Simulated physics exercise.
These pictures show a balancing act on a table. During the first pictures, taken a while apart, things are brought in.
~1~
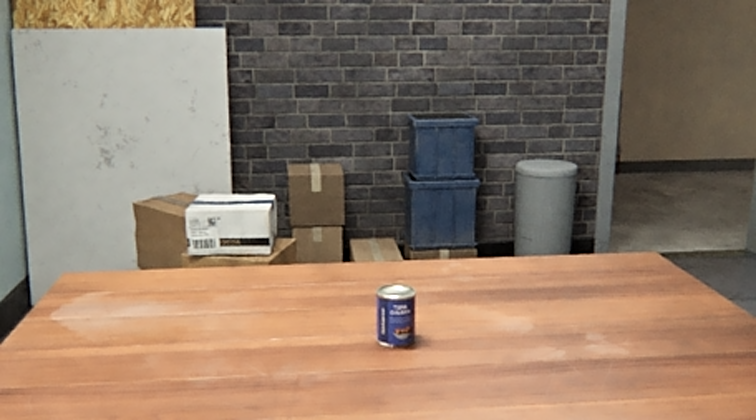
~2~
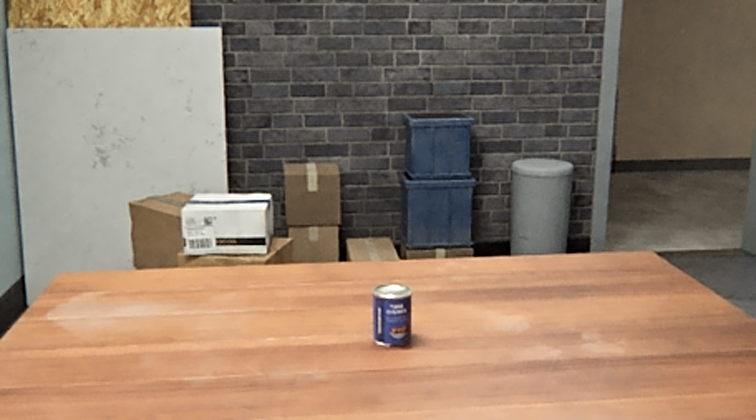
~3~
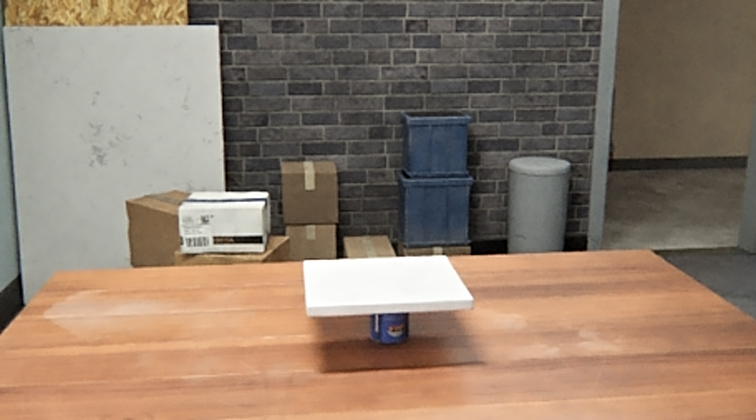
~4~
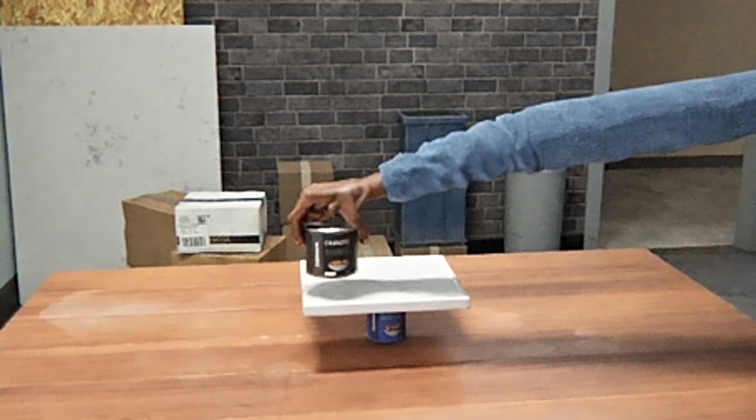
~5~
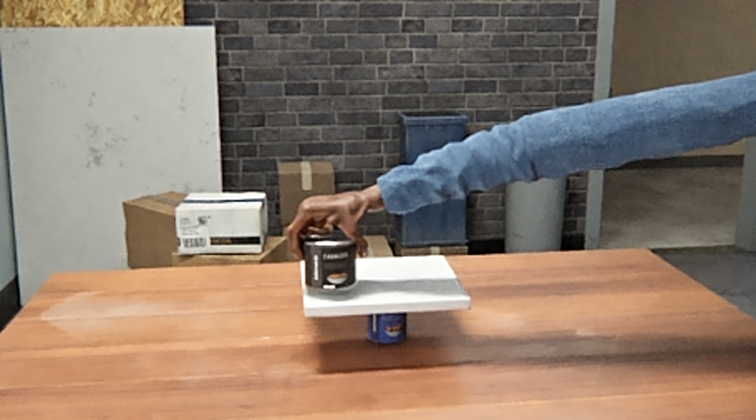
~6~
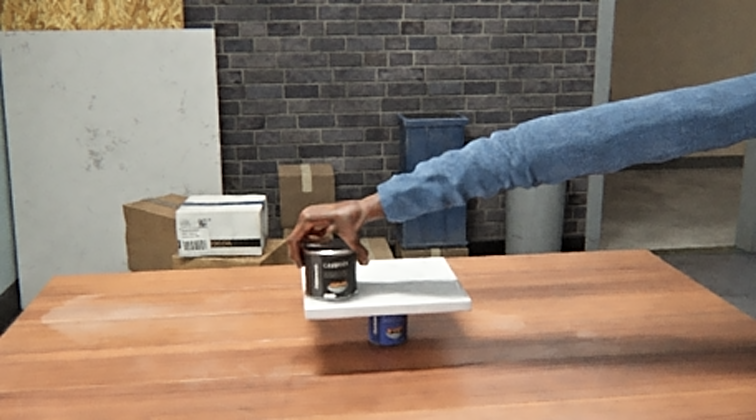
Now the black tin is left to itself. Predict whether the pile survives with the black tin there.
Falls down.
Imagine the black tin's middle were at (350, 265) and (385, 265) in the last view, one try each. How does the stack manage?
It falls the first time and does not fall the second time.
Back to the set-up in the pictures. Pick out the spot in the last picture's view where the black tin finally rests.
Look near (216, 347) in the final picture.
Then, 0.40 s on from there, black tin now fallen; white lid turned 46° from how it was put.
Then, 0.50 s on from there, white lid turned 40° from how it was put.
Then, 0.60 s on from there, white lid turned 31° from how it was put.
Then, 0.80 s on from there, white lid now fallen.
In the end, fallen, white lid and black tin; blue tin unmoved. At the end, from the last picture's camera, black tin near (215, 347). The stack comes apart.
